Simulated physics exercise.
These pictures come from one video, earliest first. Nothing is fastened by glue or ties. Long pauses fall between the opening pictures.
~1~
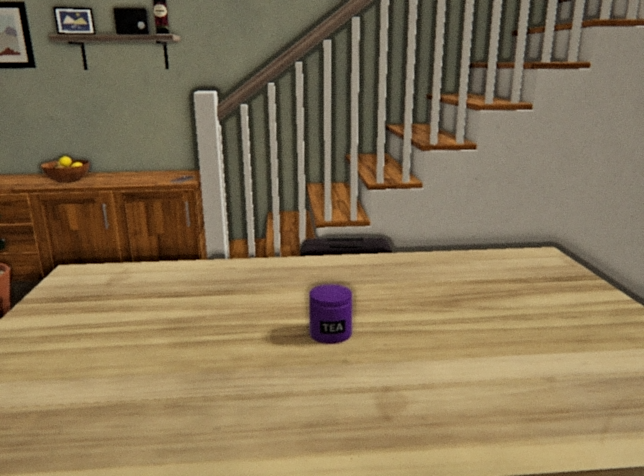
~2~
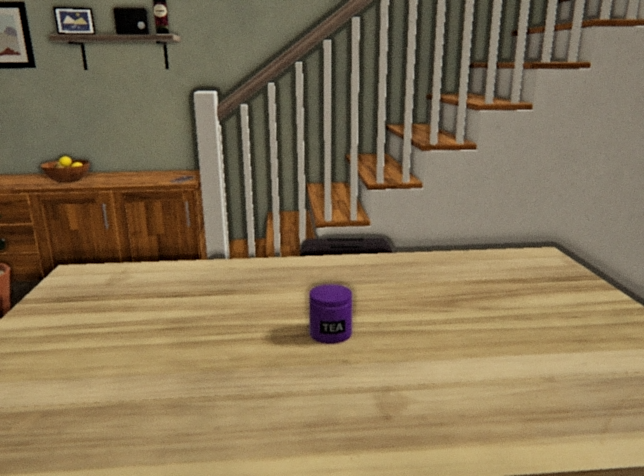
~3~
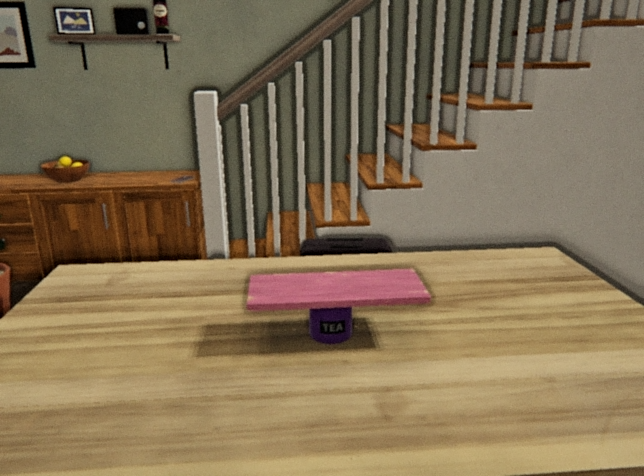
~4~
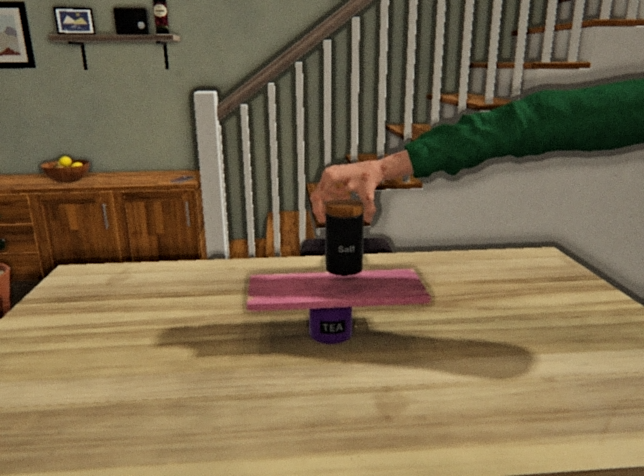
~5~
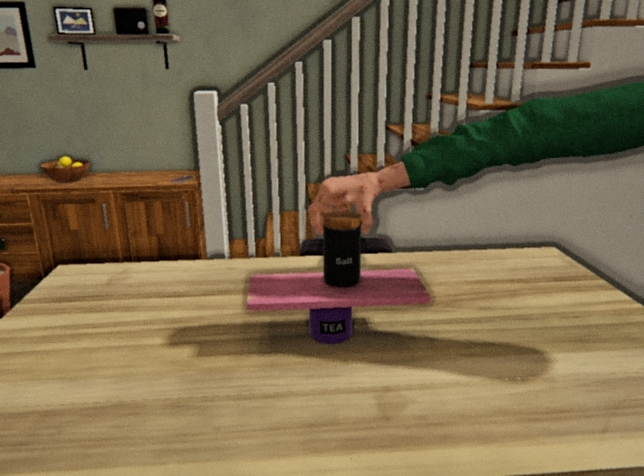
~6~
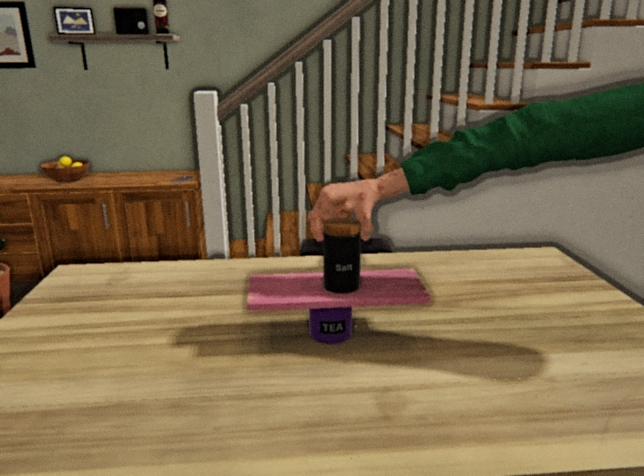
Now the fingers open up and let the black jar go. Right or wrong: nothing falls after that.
Right.
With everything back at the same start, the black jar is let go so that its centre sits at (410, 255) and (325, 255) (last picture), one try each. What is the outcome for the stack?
Trial 1 - collapsed; trial 2 - stable.
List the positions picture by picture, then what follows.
The last thing is not in view yet; purple jar (331, 313), in the first frame.
The last thing is not in view yet; purple jar (331, 313), in the second frame.
The last thing is not in view yet; purple jar (331, 313), in the third frame.
Coming down; black jar (345, 237); purple jar (331, 313), in the fourth frame.
Coming down; black jar (342, 248); purple jar (331, 313), in the fifth frame.
Set down, still held; black jar (342, 255); purple jar (331, 313), in the sixth frame.
Then, 0.50 s after the last picture, nothing has stirred.
Then, 1.30 s after the last picture, black jar resting near (342, 255).
At rest, all 3 in place. Seen from the same camera at the end, black jar near (342, 255). The stack stays up.
